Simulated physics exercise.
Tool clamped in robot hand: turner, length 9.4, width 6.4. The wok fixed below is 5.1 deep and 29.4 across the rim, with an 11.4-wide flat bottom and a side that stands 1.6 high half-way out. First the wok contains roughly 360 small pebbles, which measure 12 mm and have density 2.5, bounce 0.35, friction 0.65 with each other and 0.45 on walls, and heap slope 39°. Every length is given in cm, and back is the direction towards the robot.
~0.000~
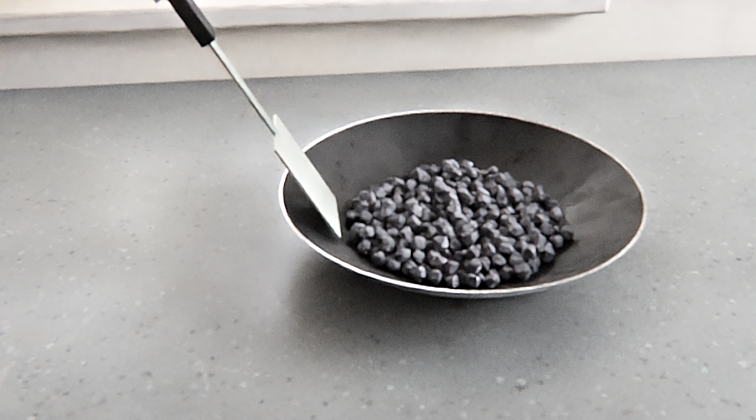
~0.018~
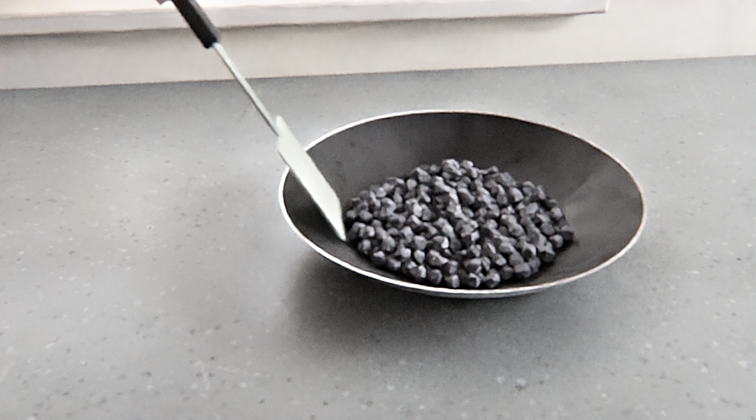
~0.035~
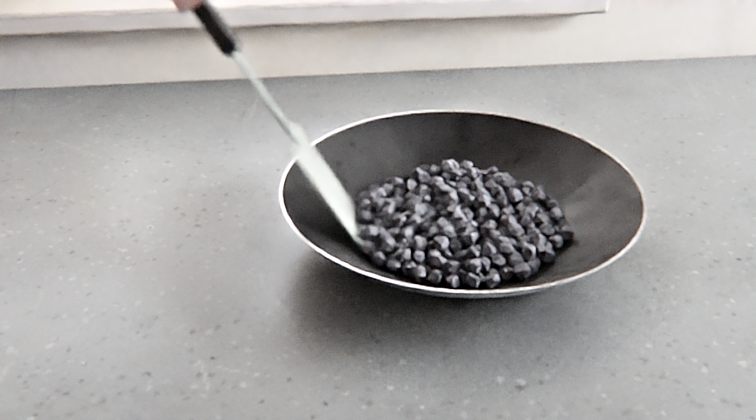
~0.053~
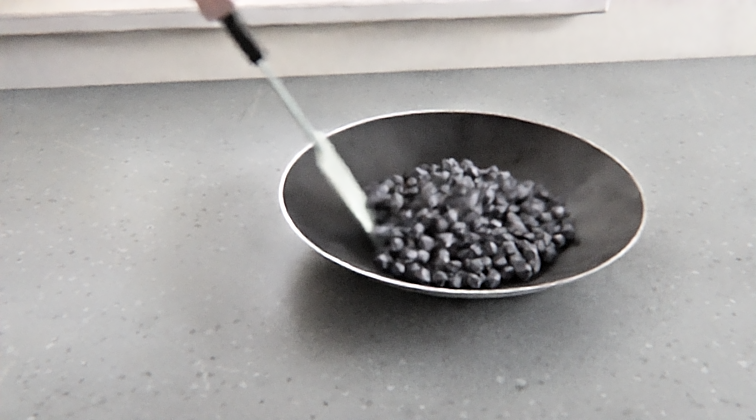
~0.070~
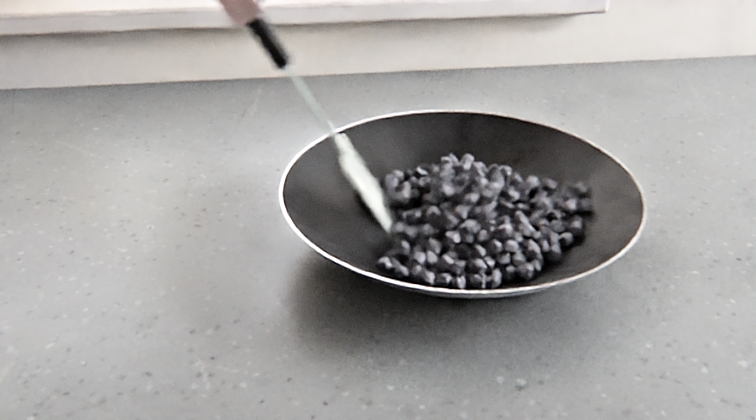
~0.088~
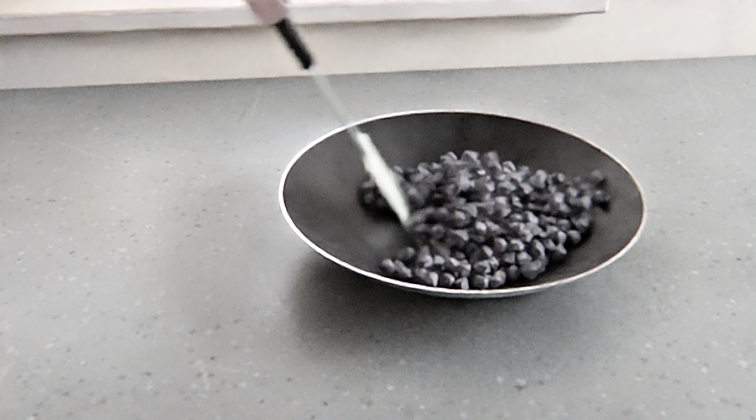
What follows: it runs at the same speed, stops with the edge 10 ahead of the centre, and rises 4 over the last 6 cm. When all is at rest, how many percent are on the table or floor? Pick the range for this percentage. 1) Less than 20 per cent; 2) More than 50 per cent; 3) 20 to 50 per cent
(3) 20 to 50 per cent.
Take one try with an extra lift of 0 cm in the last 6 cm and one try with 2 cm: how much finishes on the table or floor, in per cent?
Near 30 and 35 percent respectively.
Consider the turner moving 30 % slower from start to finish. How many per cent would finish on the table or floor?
Approx. 20 per cent.
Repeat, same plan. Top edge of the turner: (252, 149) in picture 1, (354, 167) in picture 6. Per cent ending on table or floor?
25 %.
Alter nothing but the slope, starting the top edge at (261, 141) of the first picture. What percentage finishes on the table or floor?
I'd estimate close to 25 per cent.
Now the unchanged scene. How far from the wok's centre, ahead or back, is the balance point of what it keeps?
I'd say it's roughly 3.5 cm toward the front.
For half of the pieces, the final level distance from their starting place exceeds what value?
Roughly 5 centimetres.
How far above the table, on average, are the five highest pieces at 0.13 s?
7 cm.
By 0.13 s, sloping 61°, highest piece 8 above the table; 360 in the wok.
By 0.17 s, sloping 61°, highest piece 8 above the table; 356 in the wok, 4 on the blade or in flight.
By 0.40 s, sloping 61°, highest piece 11 above the table; 252 in the wok, 82 on the table or floor, 26 on the blade or in flight.
By 1.45 s, sloping 61°, highest piece 6 above the table; 252 in the wok, 108 on the table or floor.
Final count, 252 in the wok, 108 on the table or floor. That is 30 % on the table or floor.
